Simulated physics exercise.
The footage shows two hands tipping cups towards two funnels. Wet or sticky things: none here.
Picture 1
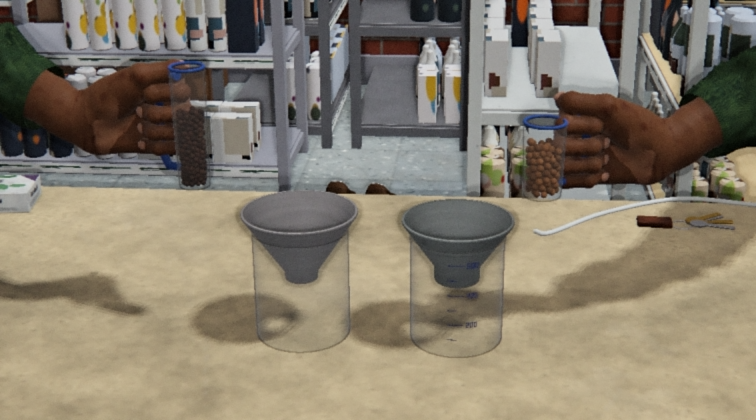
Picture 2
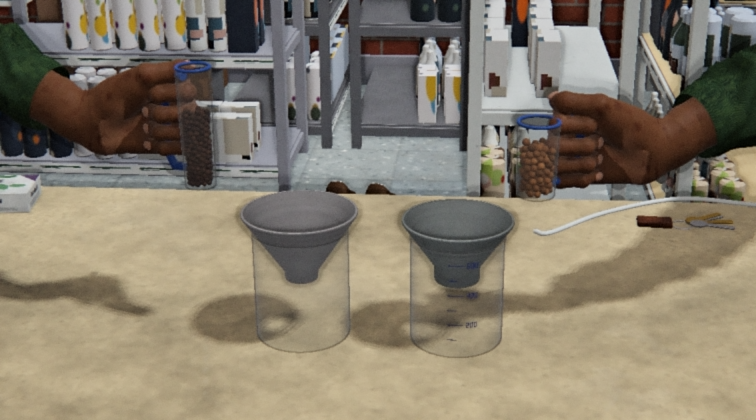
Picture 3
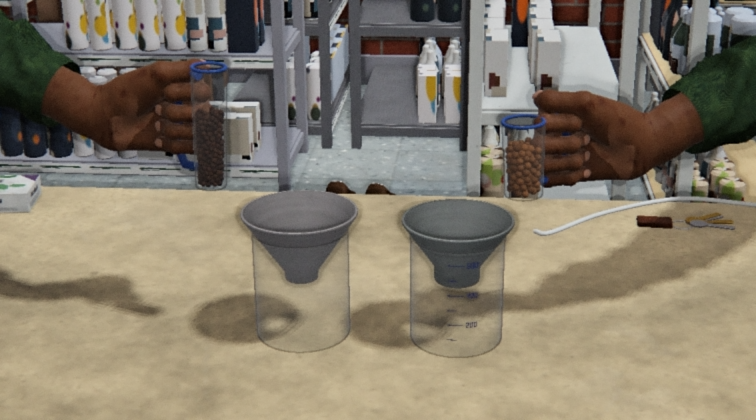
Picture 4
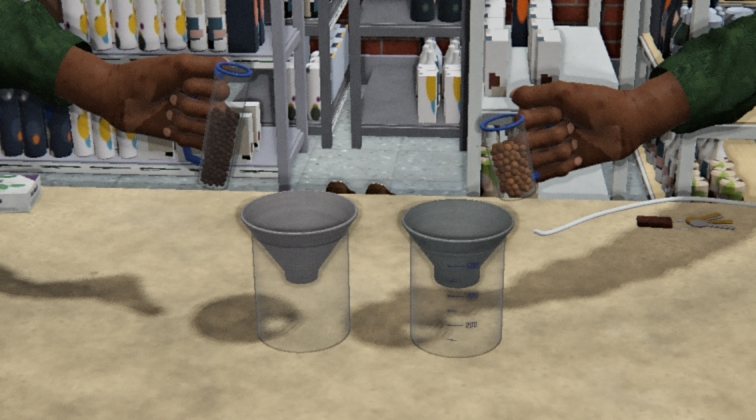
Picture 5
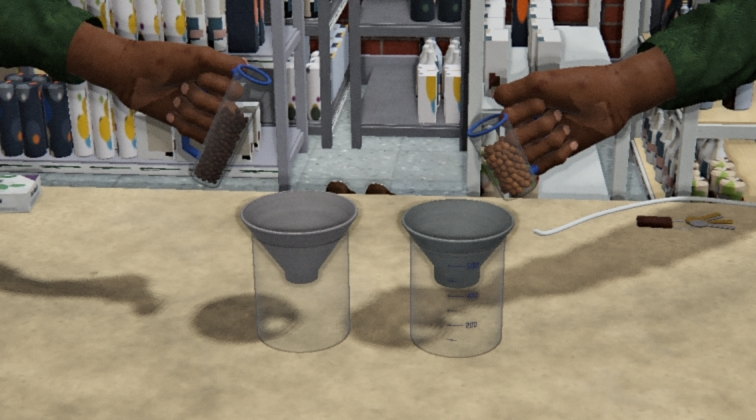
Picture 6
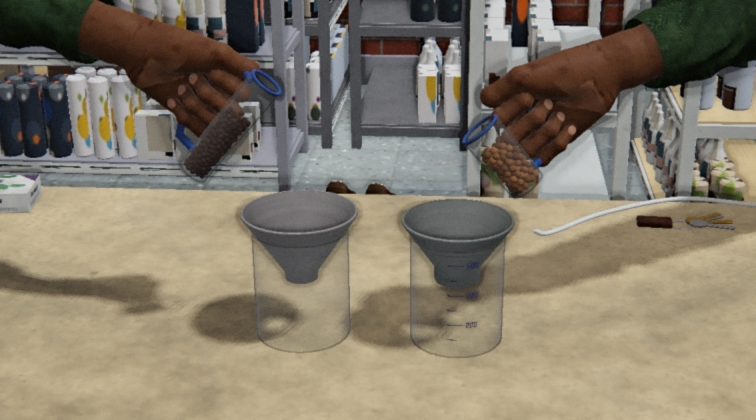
Two hands held clear cups of small brown balls, the left ones darker, behind two grey funnels set in clear containers, then moved the cups inward and gradually tilted them towards each other.
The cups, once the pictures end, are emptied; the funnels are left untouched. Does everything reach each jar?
My prediction: Left: I expect it will drain completely; right: I expect it will drain completely.
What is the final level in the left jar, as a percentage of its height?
I'd reckon around 10 per cent.
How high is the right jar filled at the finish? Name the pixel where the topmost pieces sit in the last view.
The topmost pieces come to rest close to (486, 329).
Then, 0.20 s on from there, left, the whole lot still in the cup; right, the whole lot still in the cup.
Then, 0.46 s on from there, left, the whole lot still in the cup; right, the whole lot still in the cup.
Then, 0.74 s on from there, left, all but a few still in the cup, only a few in or over the funnel; right, the bulk still in the cup, near a quarter in or over the funnel, a little down in the jar.
In the end, left, the whole lot down in the jar; right, the whole lot down in the jar.
